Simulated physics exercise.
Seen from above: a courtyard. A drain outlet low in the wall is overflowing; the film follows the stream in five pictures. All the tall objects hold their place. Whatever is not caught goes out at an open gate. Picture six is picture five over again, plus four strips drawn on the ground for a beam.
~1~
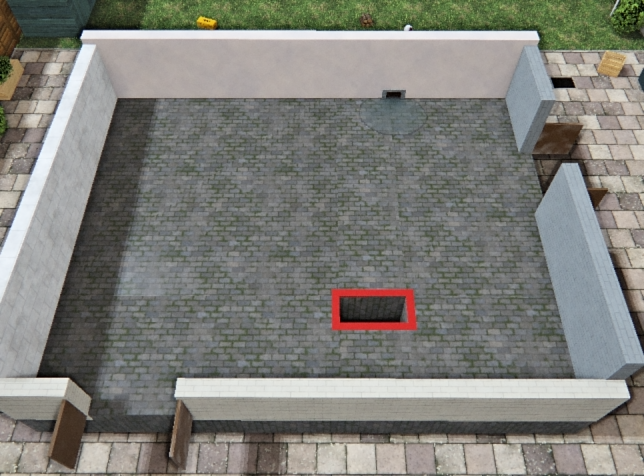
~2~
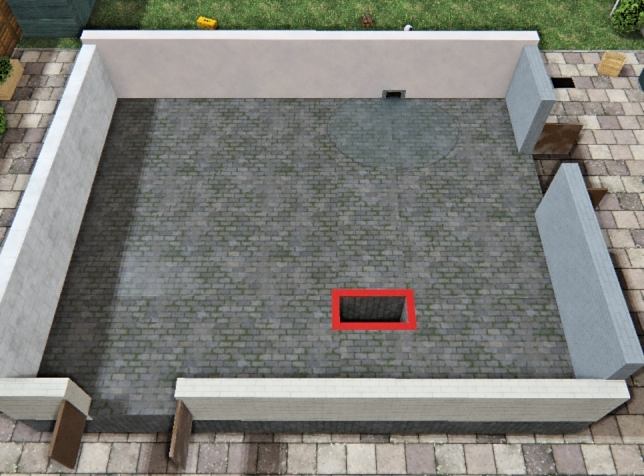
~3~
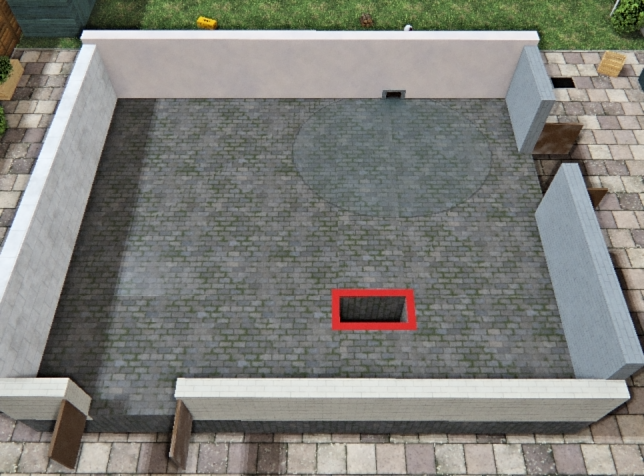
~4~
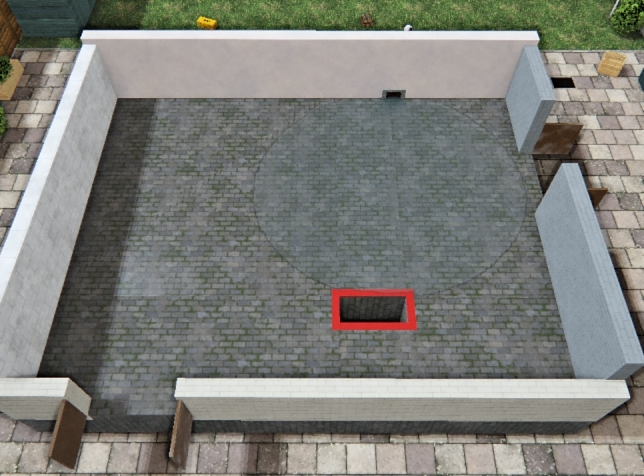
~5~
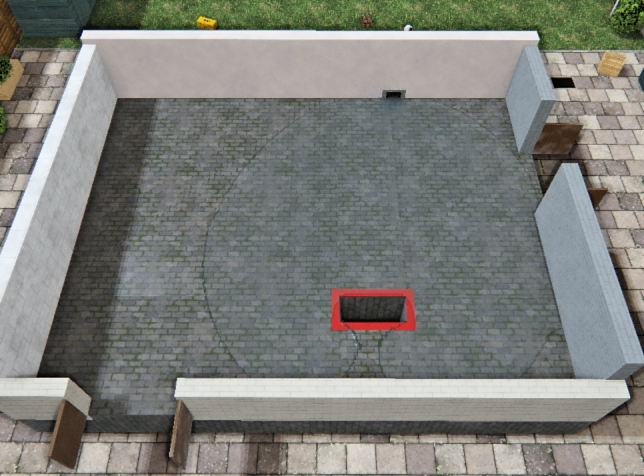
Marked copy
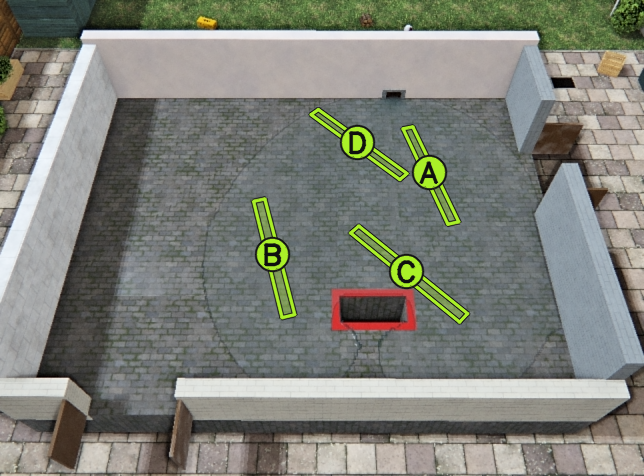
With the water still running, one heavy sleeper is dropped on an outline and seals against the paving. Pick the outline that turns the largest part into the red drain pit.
I would pick place B.
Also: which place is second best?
Place A.
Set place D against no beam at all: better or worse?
Worse.
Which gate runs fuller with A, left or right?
The left gate.
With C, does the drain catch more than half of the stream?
No.
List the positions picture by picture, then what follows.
Outfall at (394, 94); red drain pit at (373, 309); open gate at (141, 398); open gate at (526, 182); 2 % of the ground under water, visible out to (383, 129); red drain pit still dry, in the first frame.
In the second frame, 8 % of the ground under water, visible out to (389, 166); red drain pit still dry.
In the third frame, 17 % of the ground under water, visible out to (344, 205); red drain pit still dry.
In the fourth frame, 32 % of the ground under water, visible out to (384, 291); red drain pit still dry.
In the fifth frame, 51 % of the ground under water, visible out to (263, 349); red drain pit taking water.
In lime, A from (407, 127) to (453, 223); B from (259, 200) to (288, 316); C from (354, 229) to (463, 317); D from (314, 112) to (403, 176).
With A, about 36 % of the stream goes into the red drain pit, about 62 % out by the gates.
With B, about 48 % of the stream goes into the red drain pit, about 50 % out by the gates.
With C, about 25 % of the stream goes into the red drain pit, about 73 % out by the gates.
With D, about 20 % of the stream goes into the red drain pit, about 77 % out by the gates.
